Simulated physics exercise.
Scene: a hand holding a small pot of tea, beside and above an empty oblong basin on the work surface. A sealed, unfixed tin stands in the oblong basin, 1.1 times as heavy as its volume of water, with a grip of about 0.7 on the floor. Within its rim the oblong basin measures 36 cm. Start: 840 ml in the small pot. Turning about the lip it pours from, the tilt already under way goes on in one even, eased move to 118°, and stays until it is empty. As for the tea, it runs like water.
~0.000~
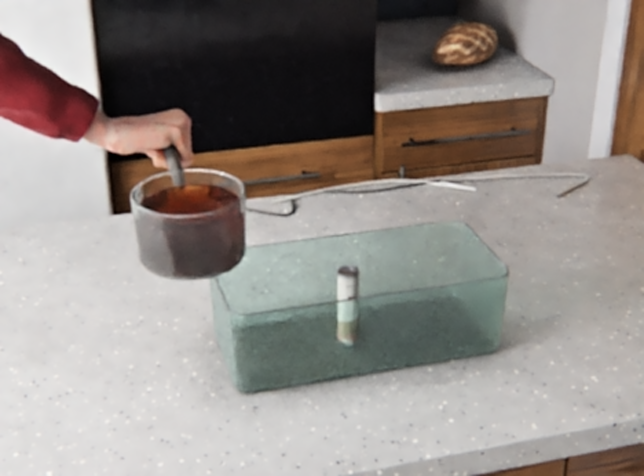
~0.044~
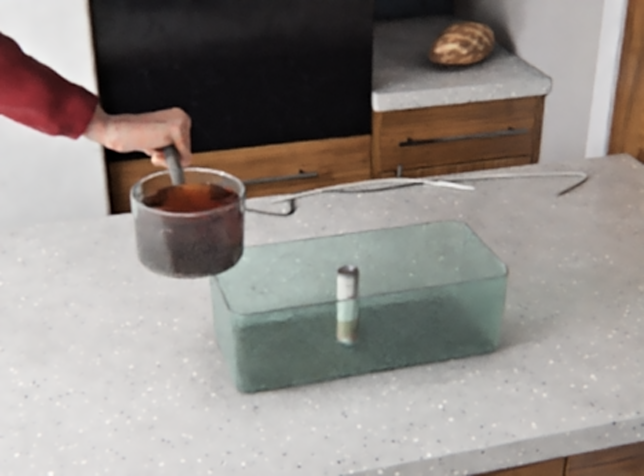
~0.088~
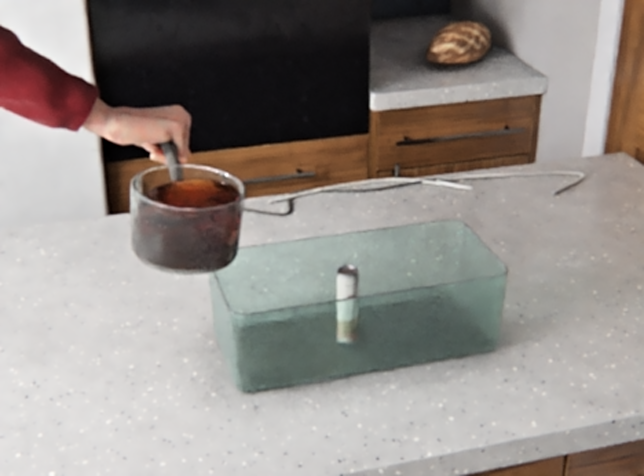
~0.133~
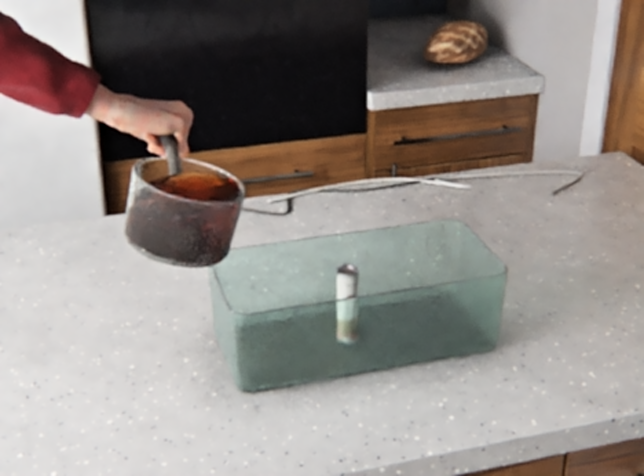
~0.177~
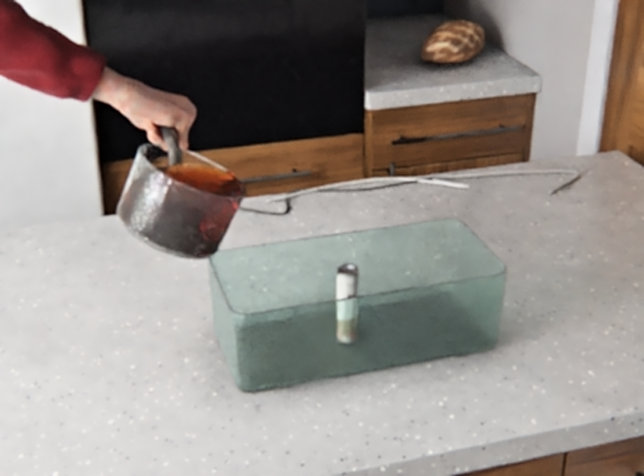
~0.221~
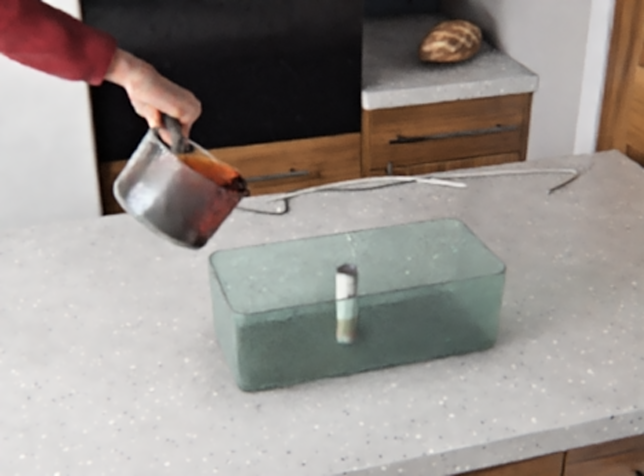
On a speckled kitchen counter, a hand in a red sleeve held a small pot of reddish-brown tea beside an empty green glass basin, then steadily tilted the pot over to the right.
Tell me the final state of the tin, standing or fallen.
It goes down.
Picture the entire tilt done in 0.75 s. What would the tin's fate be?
The tin would overturn.
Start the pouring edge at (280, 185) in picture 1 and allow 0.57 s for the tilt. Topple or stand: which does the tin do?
It does not tip.
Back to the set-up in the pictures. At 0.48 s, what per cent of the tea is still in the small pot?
About 42 per cent.
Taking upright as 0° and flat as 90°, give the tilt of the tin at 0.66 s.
The tilt comes to near 35°.
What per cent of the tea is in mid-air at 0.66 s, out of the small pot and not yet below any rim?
Near 14 per cent, I'd say.
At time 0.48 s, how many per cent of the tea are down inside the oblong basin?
At that time the basin holds about 7 per cent of the liquid.
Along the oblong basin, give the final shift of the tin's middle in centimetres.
The middle of the tin ends some 11.5 cm along the basin.
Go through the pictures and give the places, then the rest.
In the first picture, tilt 0°; pouring edge (243, 187); surface from (135, 210) to (241, 198); the oblong basin's rim runs from (218, 284) to (486, 247); the tin's top is at (349, 274).
In the second picture, tilt 2°; pouring edge (243, 187); surface from (135, 210) to (240, 196).
In the third picture, tilt 7°; pouring edge (243, 188); surface from (134, 208) to (240, 190).
In the fourth picture, tilt 15°; pouring edge (243, 188); surface from (131, 202) to (240, 184).
In the fifth picture, tilt 26°; pouring edge (243, 188); surface from (126, 191) to (242, 182); 1 per cent is over the edge.
In the sixth picture, tilt 39°; pouring edge (242, 189); surface from (122, 177) to (236, 177); 2 per cent is over the edge.
After 0.48 s the tilt is 110° and 42 per cent is still to pour; the tin stands where it began.
After 0.66 s the tilt is 118° and 2 per cent is still to pour; the tin leans 34°.
After 0.86 s the tilt is 118° and 0 per cent is still to pour; the tin lies on its side.
After 1.07 s the tilt is 118° and 0 per cent is still to pour; the tin lies on its side.
In the end the tin lies on its side.
